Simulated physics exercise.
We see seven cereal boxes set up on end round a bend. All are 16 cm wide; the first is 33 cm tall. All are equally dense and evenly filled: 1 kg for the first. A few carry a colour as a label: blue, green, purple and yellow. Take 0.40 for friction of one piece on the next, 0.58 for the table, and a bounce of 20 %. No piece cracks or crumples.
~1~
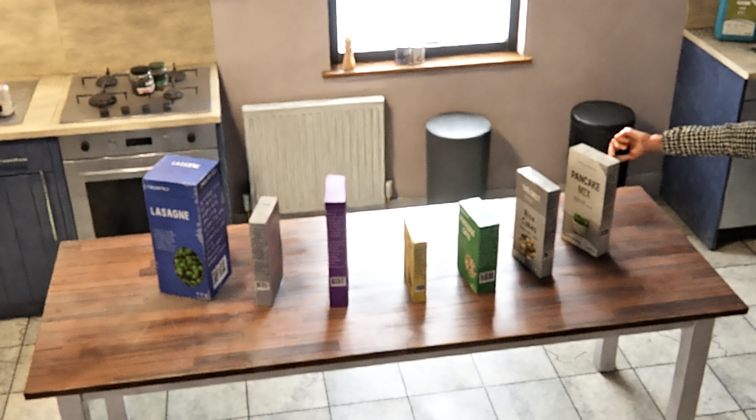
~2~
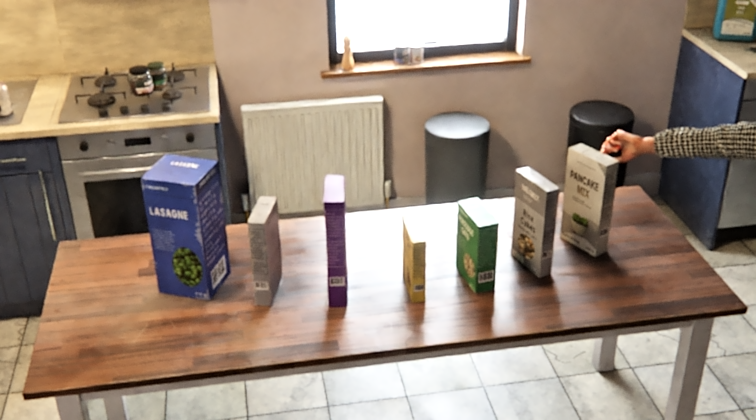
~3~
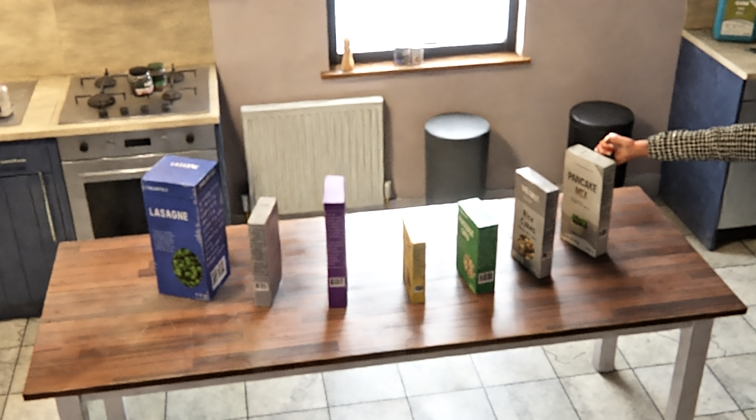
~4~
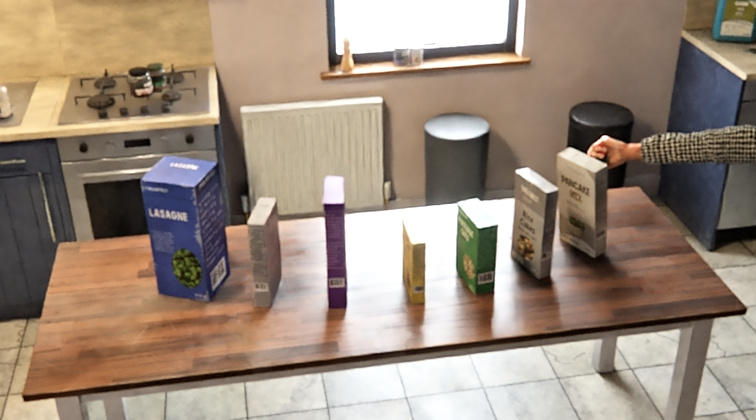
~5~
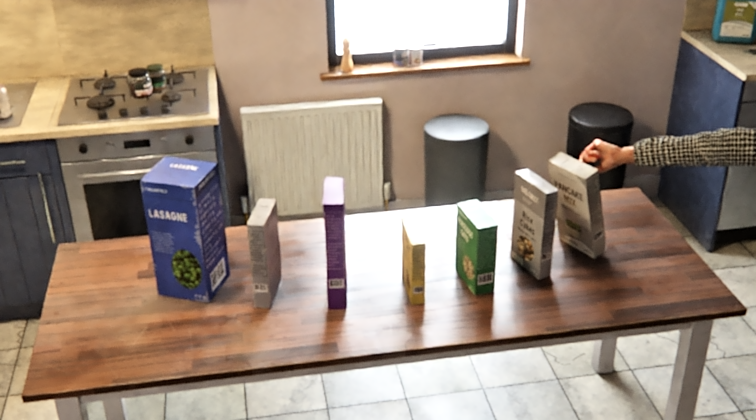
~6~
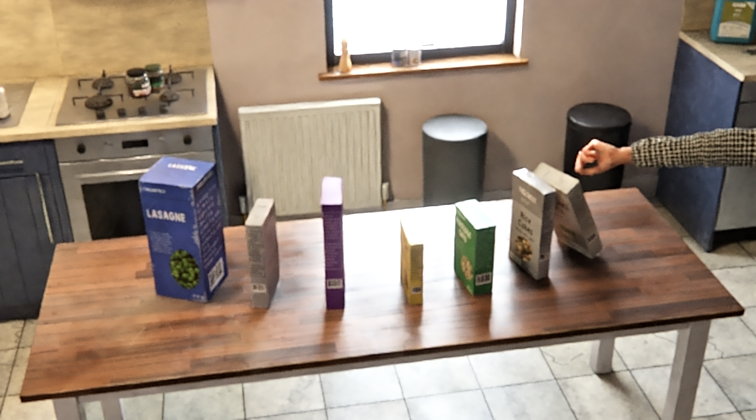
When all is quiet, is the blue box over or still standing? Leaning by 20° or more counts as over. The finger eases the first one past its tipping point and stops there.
The blue box keeps its feet.
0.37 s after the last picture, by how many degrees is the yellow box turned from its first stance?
Some 0°.
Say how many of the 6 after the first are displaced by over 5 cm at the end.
Shifted: 5.
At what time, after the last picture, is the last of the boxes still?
Near 2.0 s.
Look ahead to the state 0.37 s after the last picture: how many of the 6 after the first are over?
At that moment 2.
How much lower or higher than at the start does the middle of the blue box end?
About 0 cm lower.
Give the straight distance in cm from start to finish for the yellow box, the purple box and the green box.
Moved: Yellow 10, purple 20, green 10.
Then, 0.15 s on from the sixth picture, none of the 6 other boxes over, 1 disturbed; blue box unmoved.
Then, 0.37 s on from the sixth picture, 2 of the 6 other boxes over; blue box unmoved; green box tipped 29°.
Then, 0.51 s on from the sixth picture, 3 of the 6 other boxes over; blue box unmoved; green box tipped 69°.
Then, 1.11 s on from the sixth picture, 4 of the 6 other boxes over; blue box unmoved; yellow box lying flat.
Finally, 5 of the 6 other boxes over; blue box unmoved; yellow box lying flat; green box lying flat. One left standing. Seen by the last camera, middles, blue box near (185, 230), yellow box near (375, 290).
